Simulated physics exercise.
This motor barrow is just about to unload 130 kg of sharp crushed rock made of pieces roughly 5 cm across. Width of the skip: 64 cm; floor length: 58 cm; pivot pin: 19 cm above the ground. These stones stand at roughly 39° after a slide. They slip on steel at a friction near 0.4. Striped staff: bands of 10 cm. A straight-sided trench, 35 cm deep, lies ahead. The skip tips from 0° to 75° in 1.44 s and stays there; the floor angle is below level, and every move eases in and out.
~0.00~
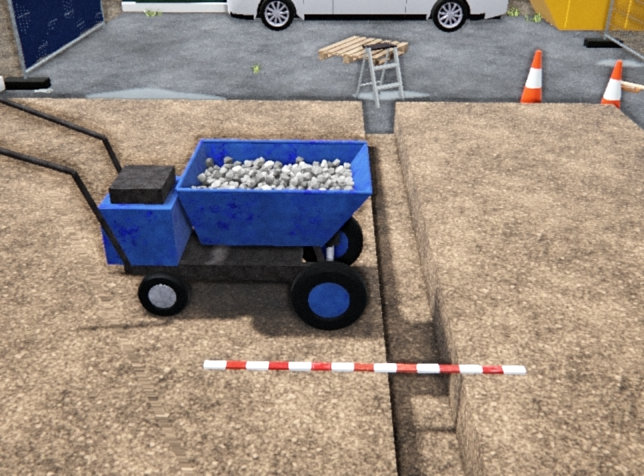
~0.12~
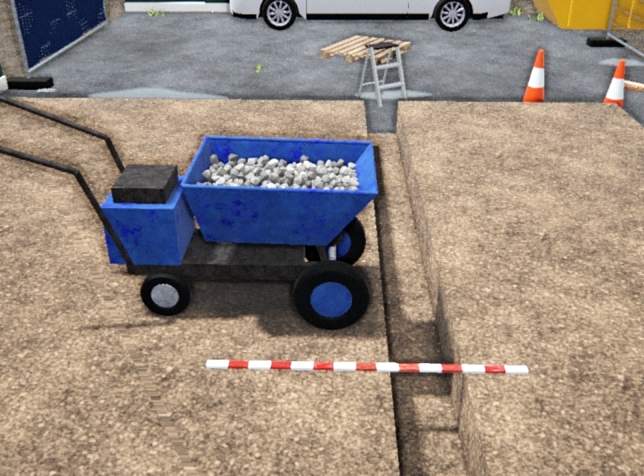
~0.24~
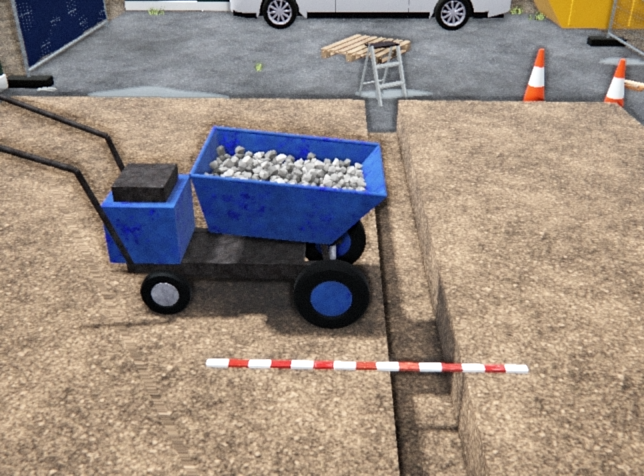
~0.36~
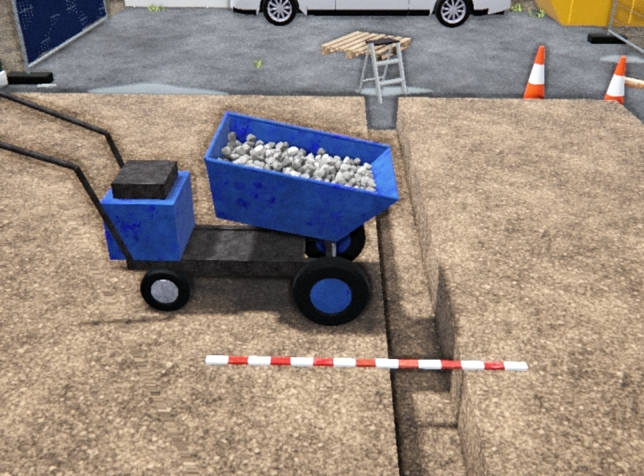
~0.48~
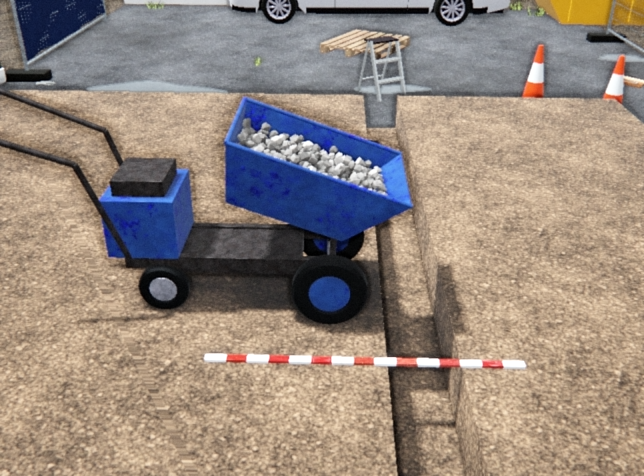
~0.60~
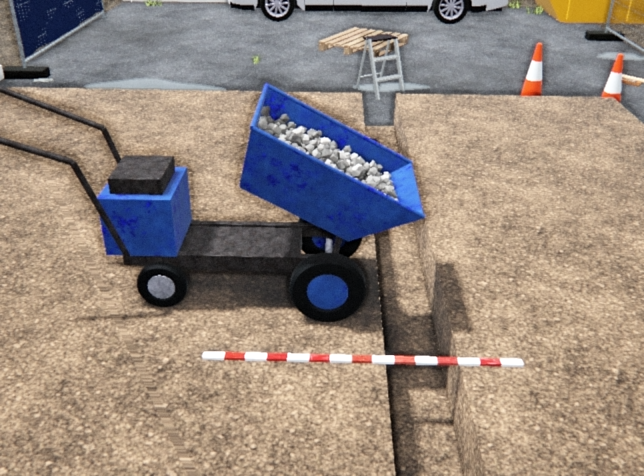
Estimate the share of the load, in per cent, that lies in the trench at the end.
I would say 11 per cent of the load lies in the trench at the end.
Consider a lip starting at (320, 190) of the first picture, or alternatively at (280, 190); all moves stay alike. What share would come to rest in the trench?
85 %, then 95 %.
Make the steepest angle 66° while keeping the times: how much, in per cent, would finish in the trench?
In that case near 10 per cent.
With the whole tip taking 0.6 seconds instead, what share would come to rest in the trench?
Then some 5 per cent would.
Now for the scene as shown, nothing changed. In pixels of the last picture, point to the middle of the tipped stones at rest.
(477, 284).
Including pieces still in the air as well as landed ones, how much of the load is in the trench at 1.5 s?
By that point it's something like 0 in a hundred.
After 1.1 s the floor is at 63°; 100 % in the skip; the foremost stones are at (446, 237).
After 1.5 s the floor is at 75°; 72 % in the skip, 28 % past the trench; the foremost stones are at (527, 304).
After 1.9 s the floor is at 75°; 40 % in the skip, 3 % in the trench, 57 % past the trench; the foremost stones are at (563, 286).
After 3.8 s the floor is at 75°; 28 % in the skip, 11 % in the trench, 61 % past the trench; the foremost stones are at (573, 276).
